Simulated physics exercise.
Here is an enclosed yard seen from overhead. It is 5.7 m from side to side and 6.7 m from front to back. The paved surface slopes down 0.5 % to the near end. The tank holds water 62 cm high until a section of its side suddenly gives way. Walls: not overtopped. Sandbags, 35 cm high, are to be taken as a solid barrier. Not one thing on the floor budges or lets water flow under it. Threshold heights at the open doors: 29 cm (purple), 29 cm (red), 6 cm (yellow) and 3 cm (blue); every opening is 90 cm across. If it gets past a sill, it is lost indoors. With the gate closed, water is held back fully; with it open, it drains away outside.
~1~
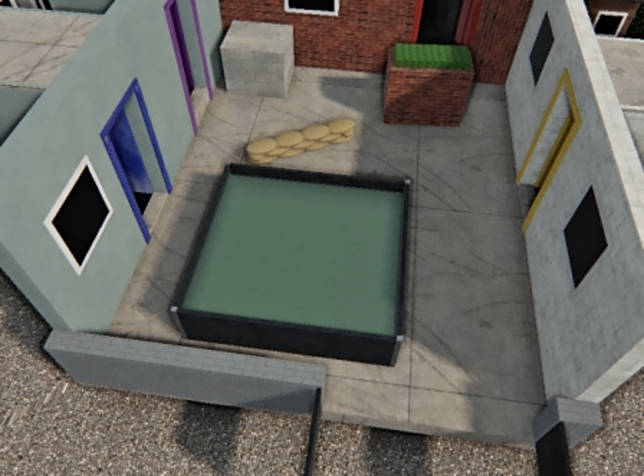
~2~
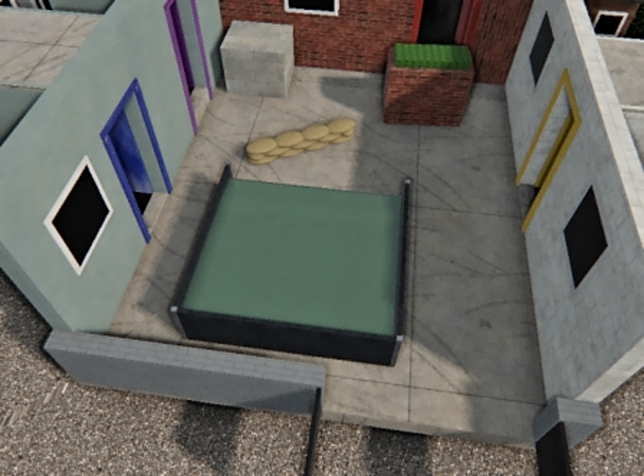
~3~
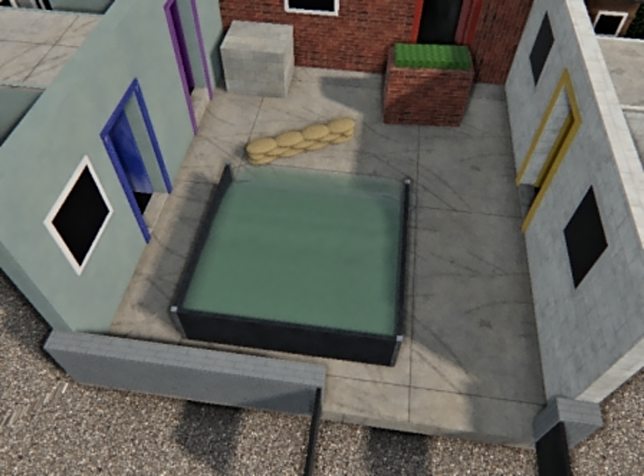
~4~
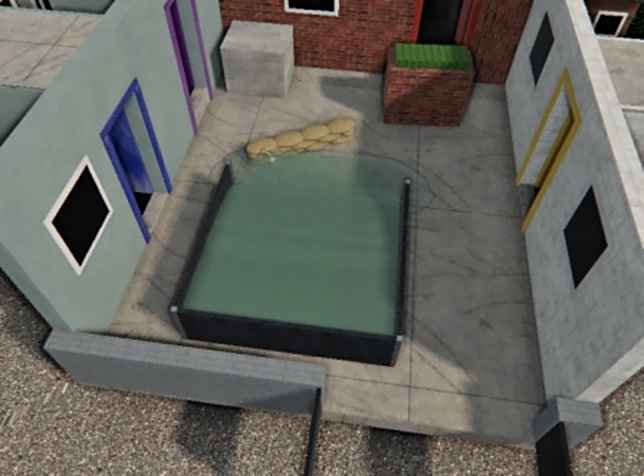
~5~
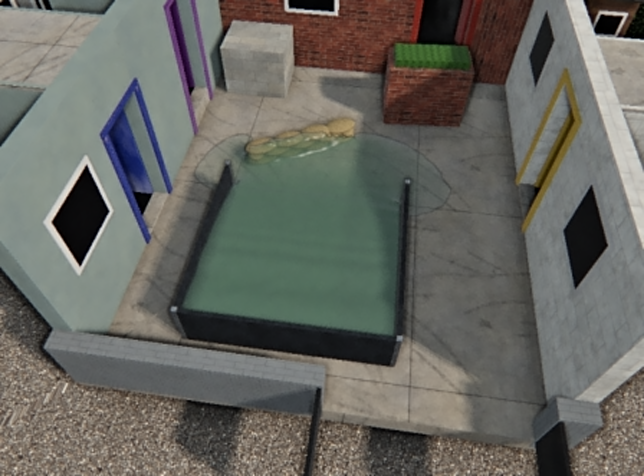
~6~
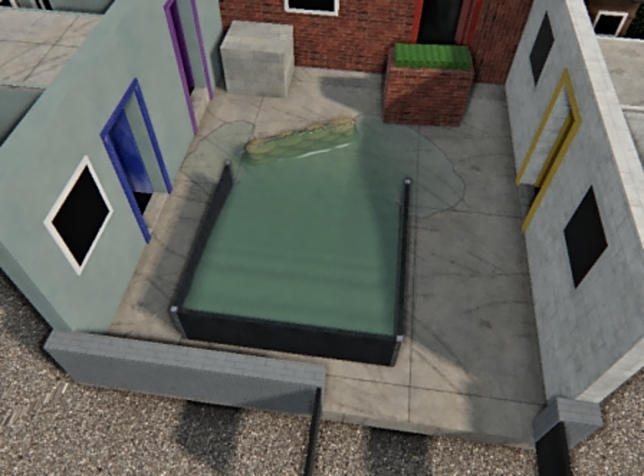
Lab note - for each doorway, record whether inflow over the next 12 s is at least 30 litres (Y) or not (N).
Record: Purple door N; red door N; yellow door Y; blue door Y.
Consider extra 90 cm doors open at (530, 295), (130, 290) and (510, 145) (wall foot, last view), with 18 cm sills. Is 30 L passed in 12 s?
In turn: Short of it, short of it, beyond it.
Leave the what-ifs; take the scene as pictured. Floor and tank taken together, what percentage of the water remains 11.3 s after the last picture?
Roughly 76 per cent is still there.
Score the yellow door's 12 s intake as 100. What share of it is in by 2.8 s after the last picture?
That works out near 15%.
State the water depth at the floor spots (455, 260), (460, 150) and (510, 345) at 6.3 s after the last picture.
About 4, 11 and 4 cm.
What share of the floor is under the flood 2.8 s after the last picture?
Some 80 per cent of it.
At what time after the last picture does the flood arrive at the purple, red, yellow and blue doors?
Purple = 0.3 s, red = 1.0 s, yellow = 1.4 s, blue = 1.3 s.
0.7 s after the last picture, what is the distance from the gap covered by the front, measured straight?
3.8 m.
Then, 0.7 s after the last picture water covers 35 % of the floor and is deepest (45 cm) near (291, 160); purple door 11 cm at the sill, 0 L in, red door not reached, yellow door not reached, blue door not reached.
Then, 1.5 s after the last picture water covers 55 % of the floor and is deepest (47 cm) near (510, 147); purple door 14 cm at the sill, 0 L in, red door 2 cm at the sill, 0 L in, yellow door 5 cm at the sill, 0 L in, blue door 4 cm at the sill, 0 L in.
Then, 2.8 s after the last picture water covers 80 % of the floor and is deepest (37 cm) near (502, 86); purple door 11 cm at the sill, 0 L in, red door 14 cm at the sill, 0 L in, yellow door 18 cm at the sill, 27 L in, blue door 7 cm at the sill, 5 L in.
Then, 6.3 s after the last picture water covers 95 % of the floor and is deepest (22 cm) near (306, 140); purple door 16 cm at the sill, 0 L in, red door 10 cm at the sill, 0 L in, yellow door 12 cm at the sill, 154 L in, blue door 7 cm at the sill, 23 L in.
Then, 11.3 s after the last picture water covers 95 % of the floor and is deepest (16 cm) near (97, 359); purple door 10 cm at the sill, 0 L in, red door 11 cm at the sill, 0 L in, yellow door 9 cm at the sill, 206 L in, blue door 8 cm at the sill, 69 L in.
